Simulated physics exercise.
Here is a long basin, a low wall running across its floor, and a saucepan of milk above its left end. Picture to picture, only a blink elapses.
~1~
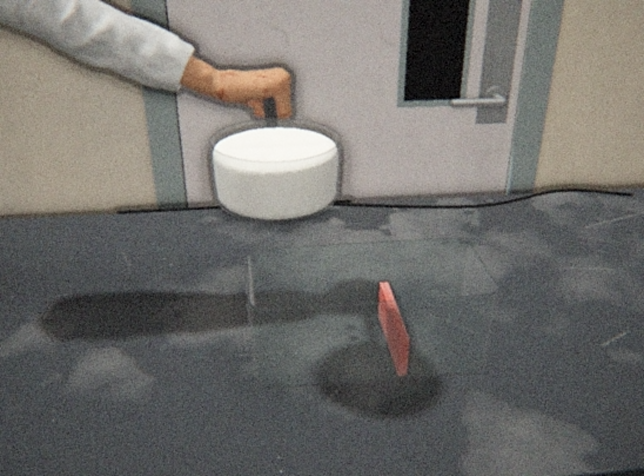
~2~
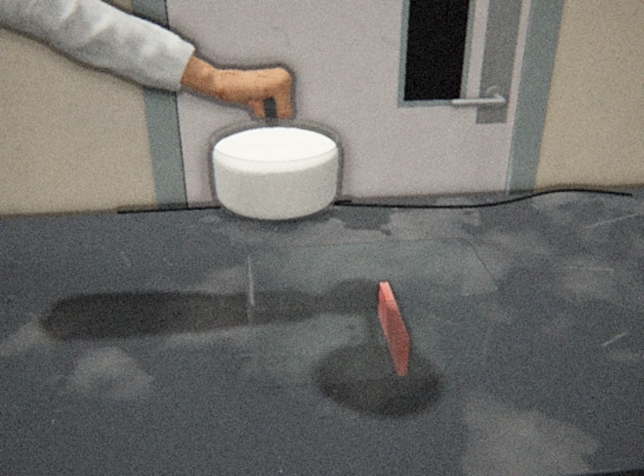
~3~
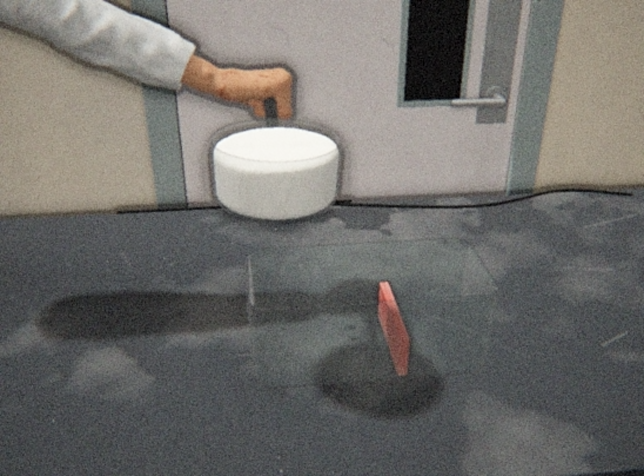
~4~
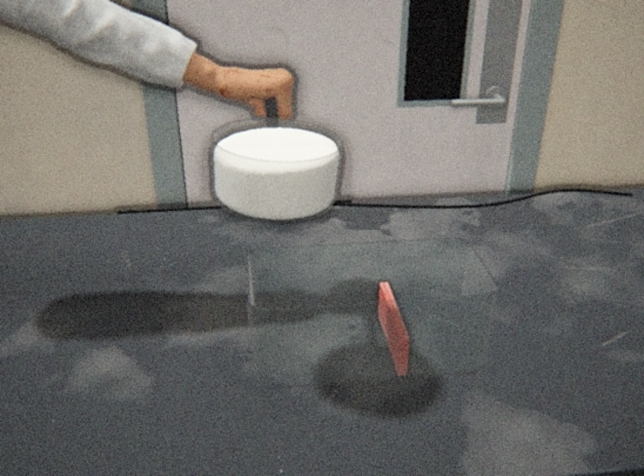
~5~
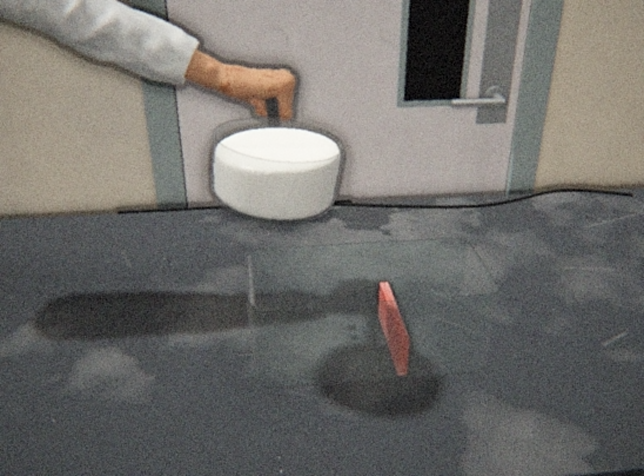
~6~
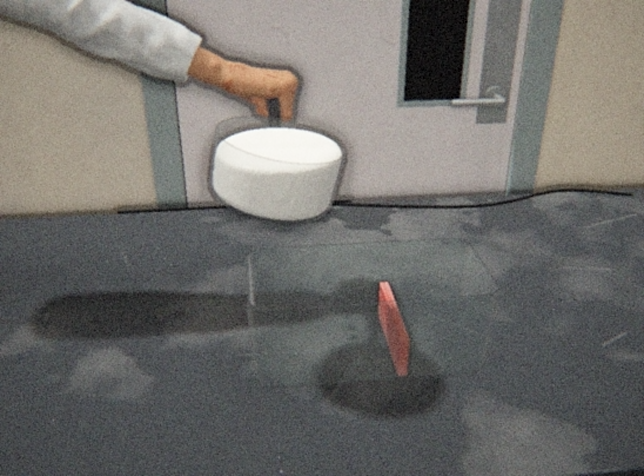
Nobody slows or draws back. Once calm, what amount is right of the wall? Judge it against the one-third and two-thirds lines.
It ends up between the two lines.
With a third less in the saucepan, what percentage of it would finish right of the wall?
Roughly 15 in a hundred.
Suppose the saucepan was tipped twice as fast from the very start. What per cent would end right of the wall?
Something like 20 percent.
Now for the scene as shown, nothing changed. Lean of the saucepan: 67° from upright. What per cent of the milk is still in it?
Looks like roughly 50 percent is still held.
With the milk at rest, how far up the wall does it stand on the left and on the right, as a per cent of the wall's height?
The left side ends up close to 40, the right side close to 50.
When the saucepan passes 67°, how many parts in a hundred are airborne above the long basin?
35 %.
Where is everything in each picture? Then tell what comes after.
In the first picture, it leans 0°; its right rim is at (339, 138); the milk meets the walls at (213, 149) and (337, 144); the long basin's rim runs from (248, 279) to (483, 265); the wall's top is at (394, 310).
In the second picture, it leans 0°; its right rim is at (339, 138); the milk meets the walls at (213, 149) and (337, 144).
In the third picture, it leans 2°; its right rim is at (340, 140); the milk meets the walls at (213, 149) and (337, 144).
In the fourth picture, it leans 4°; its right rim is at (341, 142); the milk meets the walls at (215, 148) and (338, 146).
In the fifth picture, it leans 7°; its right rim is at (342, 146); the milk meets the walls at (215, 148) and (339, 147).
In the sixth picture, it leans 12°; its right rim is at (343, 150); the milk meets the walls at (215, 149) and (341, 147).
A moment on, the saucepan is tipped part way and 52 per cent is still to pour, 6 is left of the wall and 9 right of it.
Next, the saucepan is tipped right over and 8 per cent is still to pour, 40 is left of the wall and 44 right of it.
Then the saucepan is tipped right over and 0 per cent is still to pour, 55 is left of the wall and 43 right of it.
Later the saucepan is tipped right over and 0 per cent is still to pour, 55 is left of the wall and 44 right of it.
In the end 55 per cent lies left of the wall, 44 right of it and 1 outside.
